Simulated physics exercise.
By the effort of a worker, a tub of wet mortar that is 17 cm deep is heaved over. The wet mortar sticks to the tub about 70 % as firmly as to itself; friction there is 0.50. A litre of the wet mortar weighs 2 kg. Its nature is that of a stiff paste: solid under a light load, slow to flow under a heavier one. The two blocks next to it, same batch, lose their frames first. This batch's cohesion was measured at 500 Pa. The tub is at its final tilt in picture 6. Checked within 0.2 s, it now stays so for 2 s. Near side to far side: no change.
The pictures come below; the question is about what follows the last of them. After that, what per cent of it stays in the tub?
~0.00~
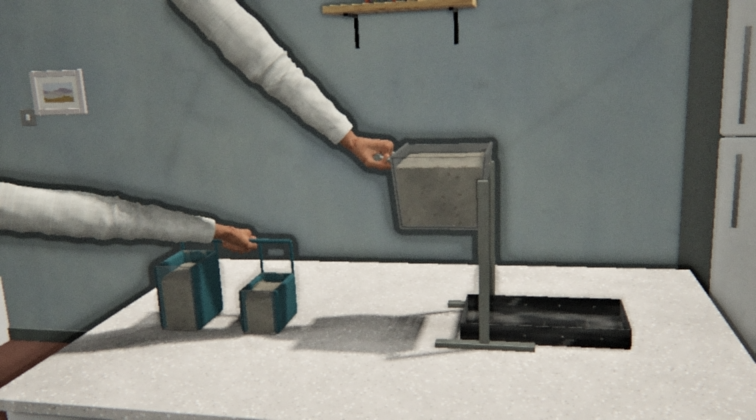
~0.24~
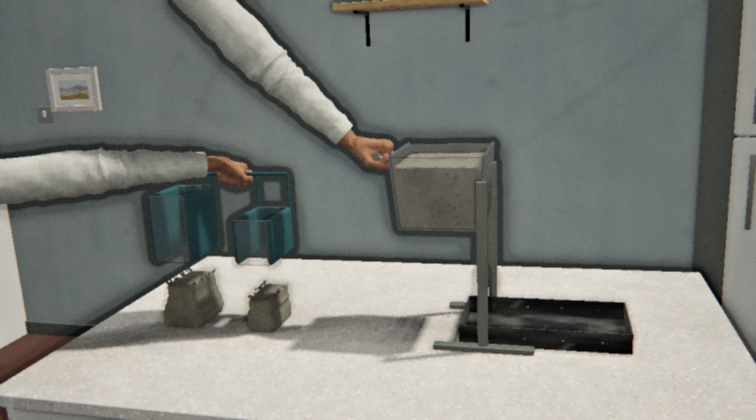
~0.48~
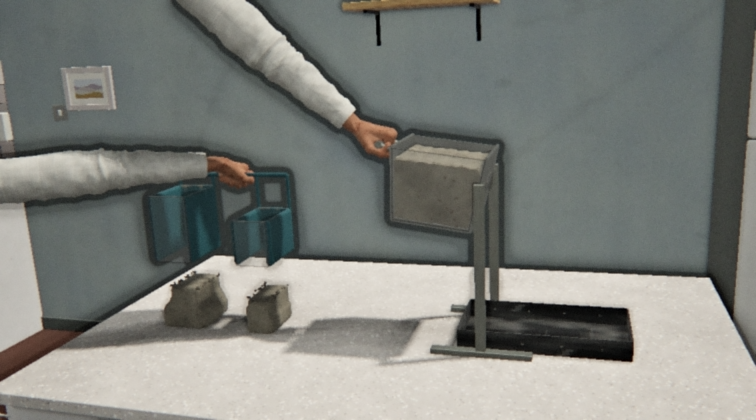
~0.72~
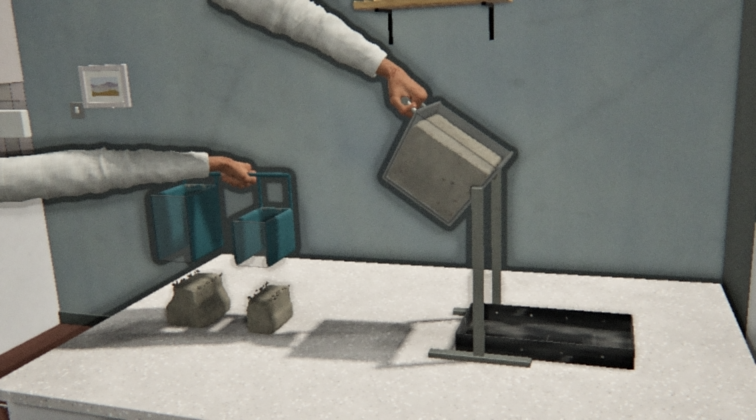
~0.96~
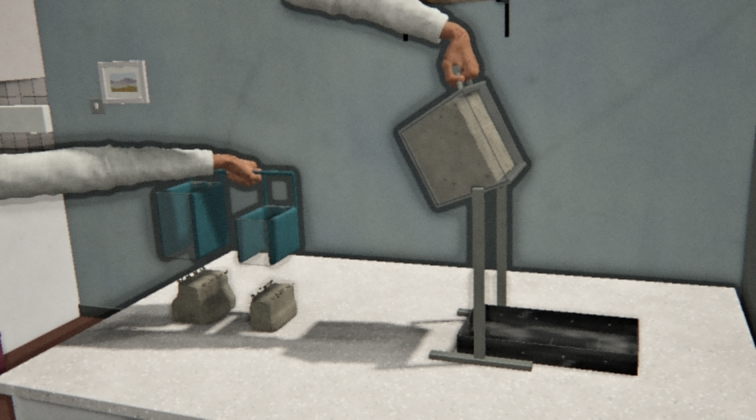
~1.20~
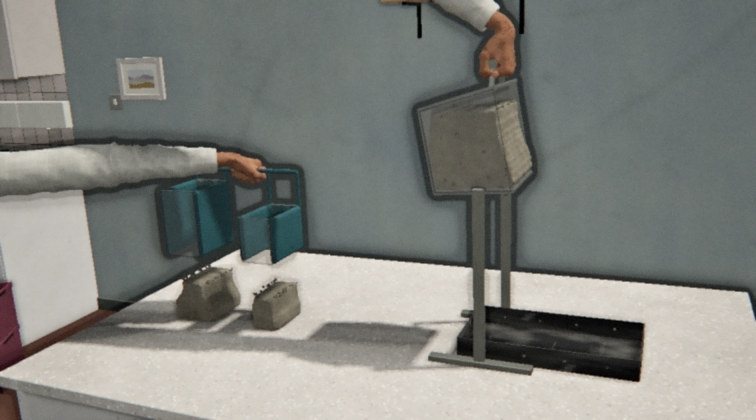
Some 62 percent stays in the tub.
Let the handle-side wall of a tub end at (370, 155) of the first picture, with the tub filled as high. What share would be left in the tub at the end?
50 %.
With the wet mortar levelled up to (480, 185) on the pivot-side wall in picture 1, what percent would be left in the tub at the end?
100 %.
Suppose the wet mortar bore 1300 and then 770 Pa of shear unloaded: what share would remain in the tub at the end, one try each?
100 in a hundred, followed by 100 in a hundred.
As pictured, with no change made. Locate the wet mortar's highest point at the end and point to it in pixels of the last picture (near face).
On the near face, the top ends up close to (468, 135).
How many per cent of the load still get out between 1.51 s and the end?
I reckon it's around 10 in a hundred.
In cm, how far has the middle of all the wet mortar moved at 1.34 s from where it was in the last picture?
I'd estimate roughly 2 centimetres.
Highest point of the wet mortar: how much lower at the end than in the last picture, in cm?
Some 5 cm.
After 1.34 s, the tub is at 80 degrees and holds 90 %.
After 1.51 s, the tub is at 80 degrees and holds 73 %.
After 1.68 s, the tub is at 80 degrees and holds 63 %.
After 1.85 s, the tub is at 80 degrees and holds 62 %.
After 3.20 s, at the end, the tub is at 80 degrees and holds 62 %.
